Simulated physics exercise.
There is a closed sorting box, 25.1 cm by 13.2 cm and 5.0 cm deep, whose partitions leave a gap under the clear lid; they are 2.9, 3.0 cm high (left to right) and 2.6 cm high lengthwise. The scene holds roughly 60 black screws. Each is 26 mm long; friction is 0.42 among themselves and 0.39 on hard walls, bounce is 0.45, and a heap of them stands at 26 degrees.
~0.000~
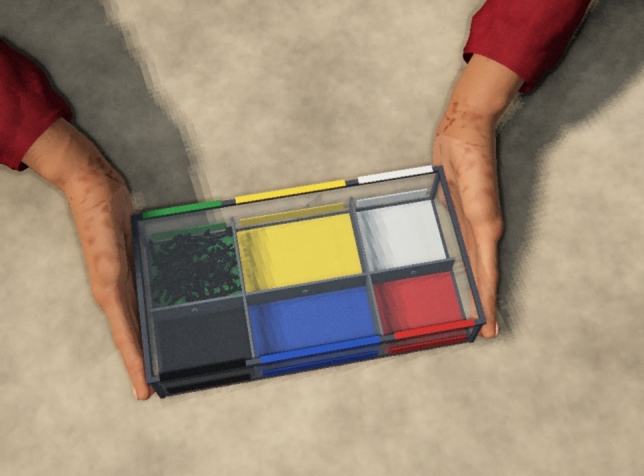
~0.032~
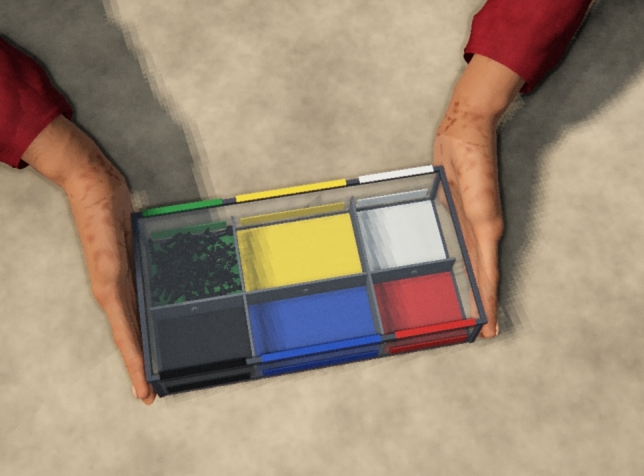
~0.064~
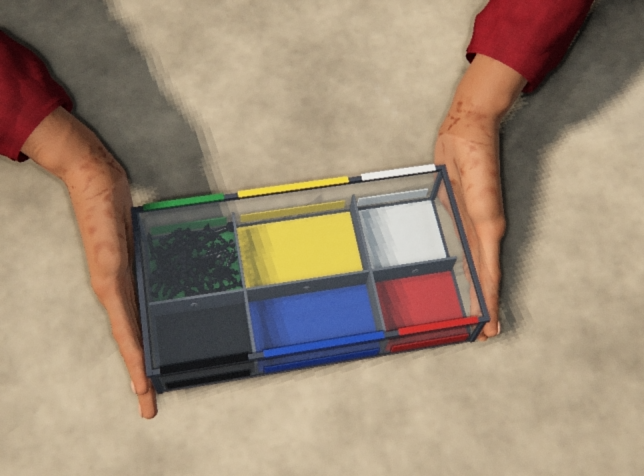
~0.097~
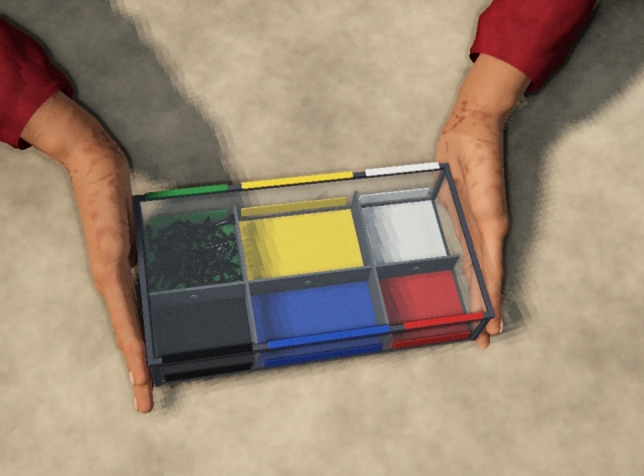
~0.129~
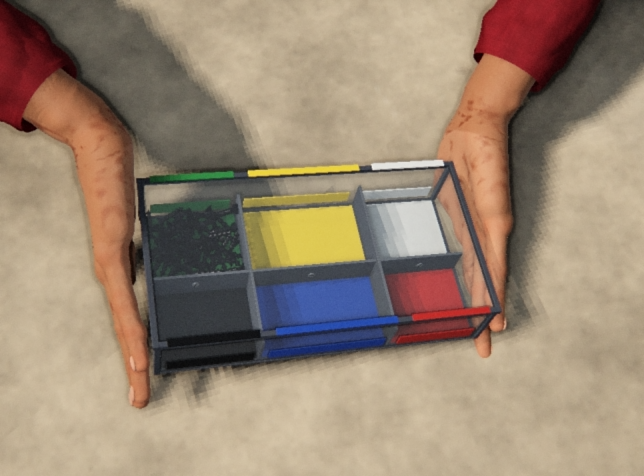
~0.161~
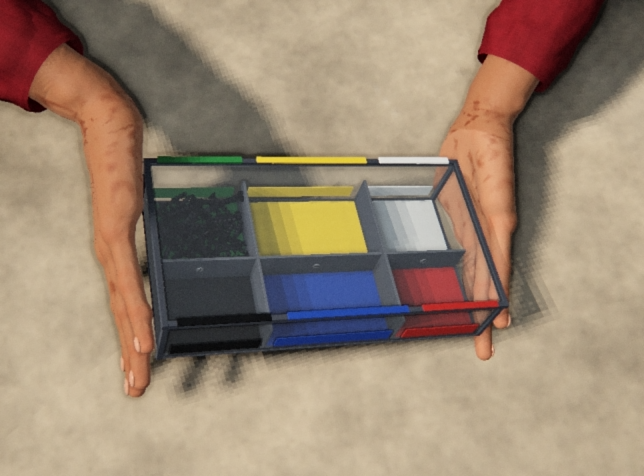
A clear-lidded sorting box is held between two hands in red sleeves, seen from above over a mottled beige surface. Its six compartments show green, yellow and white along the back and black, blue and red along the front, with a heap of small black pieces in the green one. The hands tilt the box, slowly at first and then faster, raising its front edge while the view stays still.
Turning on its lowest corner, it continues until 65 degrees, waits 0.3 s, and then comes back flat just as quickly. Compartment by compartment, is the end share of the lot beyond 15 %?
One by one: Red compartment: Holds a share within the limit; blue compartment: Holds a share within the limit; green compartment: Holds a share past the limit; yellow compartment: Holds a share past the limit; white compartment: Holds a share within the limit; black compartment: Holds a share within the limit.
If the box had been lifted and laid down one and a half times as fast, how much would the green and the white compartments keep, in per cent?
Per cent held - green: 55, white: 5.
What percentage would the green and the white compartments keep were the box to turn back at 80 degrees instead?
Then the green compartment would keep 60 per cent and the white one 25 per cent.
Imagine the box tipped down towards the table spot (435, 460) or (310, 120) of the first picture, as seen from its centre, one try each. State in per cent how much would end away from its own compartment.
The share comes to roughly 35 in a hundred, then roughly 0 in a hundred.
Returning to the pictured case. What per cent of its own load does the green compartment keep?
I'd put it at roughly 70 per cent.
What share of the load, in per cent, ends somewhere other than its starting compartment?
35 %.
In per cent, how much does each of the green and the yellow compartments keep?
Green 65; yellow 25.
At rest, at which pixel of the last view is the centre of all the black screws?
Estimated resting centre: Around (224, 250).
After 0.67 s, tilt 65 degrees; green 75 %, yellow 25 %.
Then, at 1.01 s, tilt 39 degrees; green 65 %, yellow 25 %, white 5 %.
Then, at 1.45 s, tilt 0 degrees; green 65 %, yellow 25 %, white 5 %.
In the end, at 1.8 s, red 0 %, blue 0 %, green 65 %, yellow 25 %, white 5 %, black 0 %.
